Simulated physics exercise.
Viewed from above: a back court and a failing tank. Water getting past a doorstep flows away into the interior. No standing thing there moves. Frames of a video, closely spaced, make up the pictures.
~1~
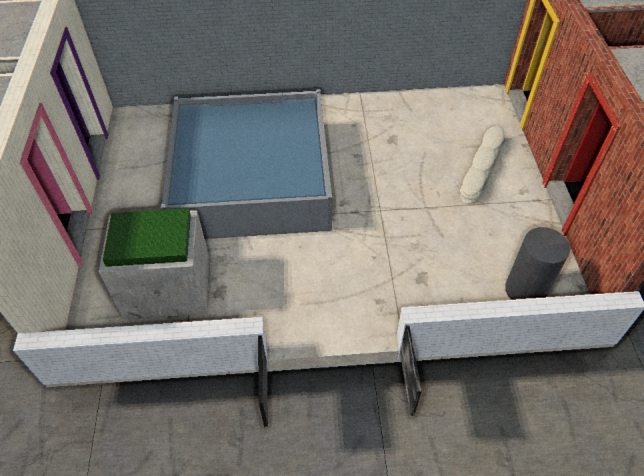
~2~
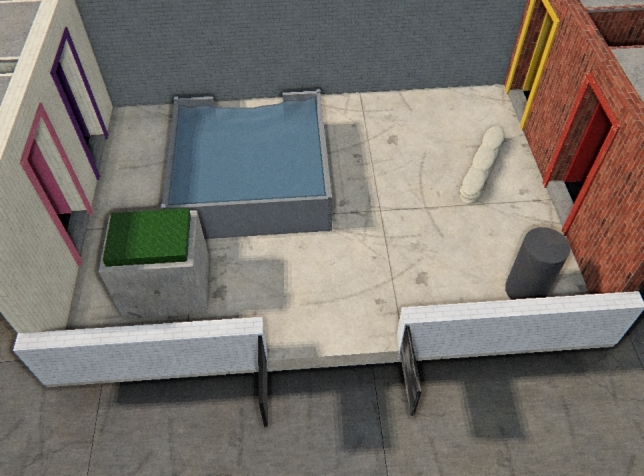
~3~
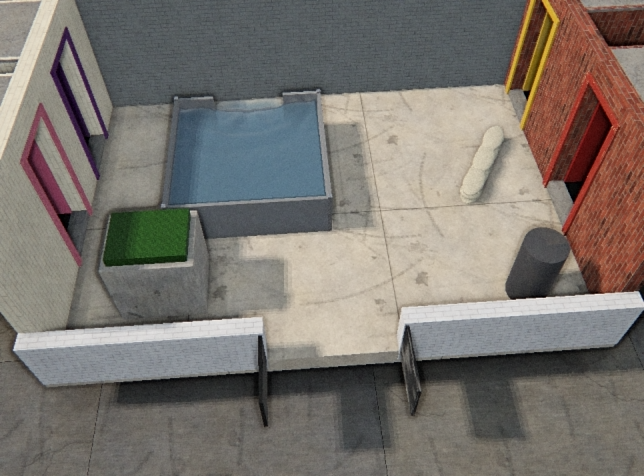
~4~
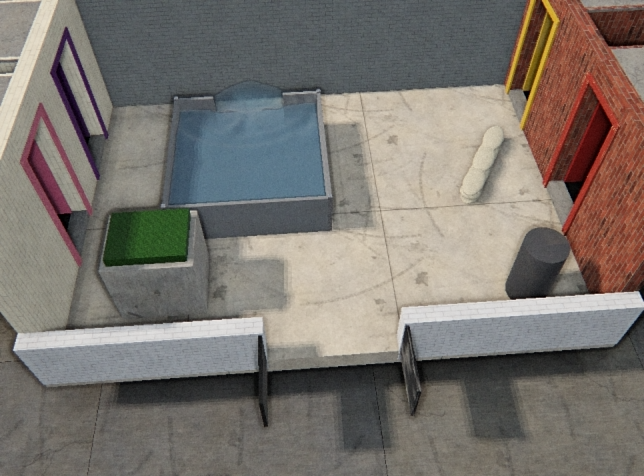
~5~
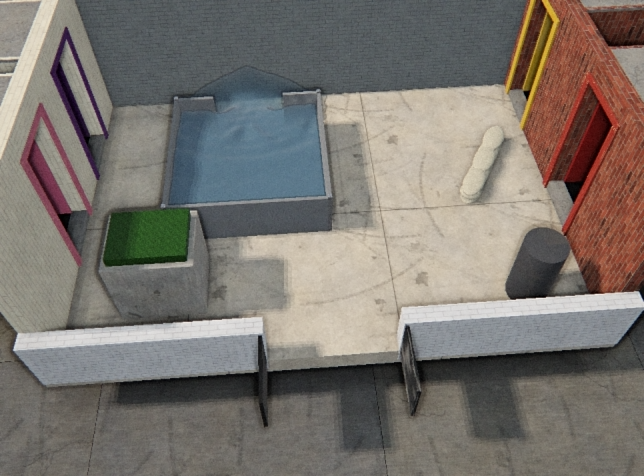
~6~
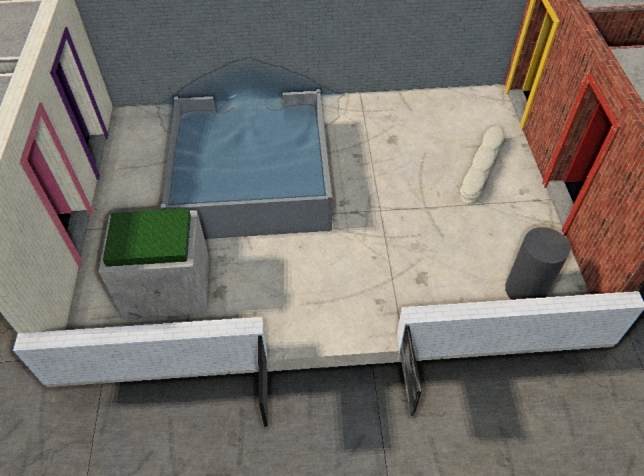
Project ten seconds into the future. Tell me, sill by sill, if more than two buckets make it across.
One by one: Purple door: More than two buckets, yellow door: More than two buckets, red door: No more than two buckets, pink door: No more than two buckets.
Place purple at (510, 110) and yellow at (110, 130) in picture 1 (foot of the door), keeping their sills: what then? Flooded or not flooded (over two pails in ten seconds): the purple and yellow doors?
Taking them in turn, the purple door crosses the limit and the yellow door crosses the limit.
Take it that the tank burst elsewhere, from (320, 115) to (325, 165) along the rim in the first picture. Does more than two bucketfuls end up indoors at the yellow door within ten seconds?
Lab note - yellow door breaks the limit.
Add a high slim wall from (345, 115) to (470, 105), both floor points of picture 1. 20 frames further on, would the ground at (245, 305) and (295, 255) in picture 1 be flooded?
Taking the points in order, the first is high and dry and the second is high and dry.
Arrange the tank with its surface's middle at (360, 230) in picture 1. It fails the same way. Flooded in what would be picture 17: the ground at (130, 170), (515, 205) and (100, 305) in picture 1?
One after the other: Not flooded, dry, not flooded.
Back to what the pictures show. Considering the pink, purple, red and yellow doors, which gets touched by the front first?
Looks like the purple one.
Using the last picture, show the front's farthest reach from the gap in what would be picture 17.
At roughly (497, 86).
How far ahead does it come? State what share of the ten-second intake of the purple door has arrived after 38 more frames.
Something like 95 in a hundred.
A moment on, water covers 20 % of the floor; the purple door wet at the sill, nothing in, the yellow door not reached, the red door not reached, the pink door not reached.
Next, water covers 40 % of the floor; the purple door under two buckets in, the yellow door wet at the sill, nothing in, the red door not reached, the pink door wet at the sill, nothing in.
Then, water covers 60 % of the floor; the purple door over two buckets in, the yellow door over two buckets in, the red door wet at the sill, nothing in, the pink door wet at the sill, nothing in.
Later, water covers 90 % of the floor; the purple door far over two buckets in, the yellow door far over two buckets in, the red door wet at the sill, nothing in, the pink door wet at the sill, nothing in.
In the end, water covers 95 % of the floor; the purple door far over two buckets in, the yellow door far over two buckets in, the red door wet at the sill, nothing in, the pink door wet at the sill, nothing in.
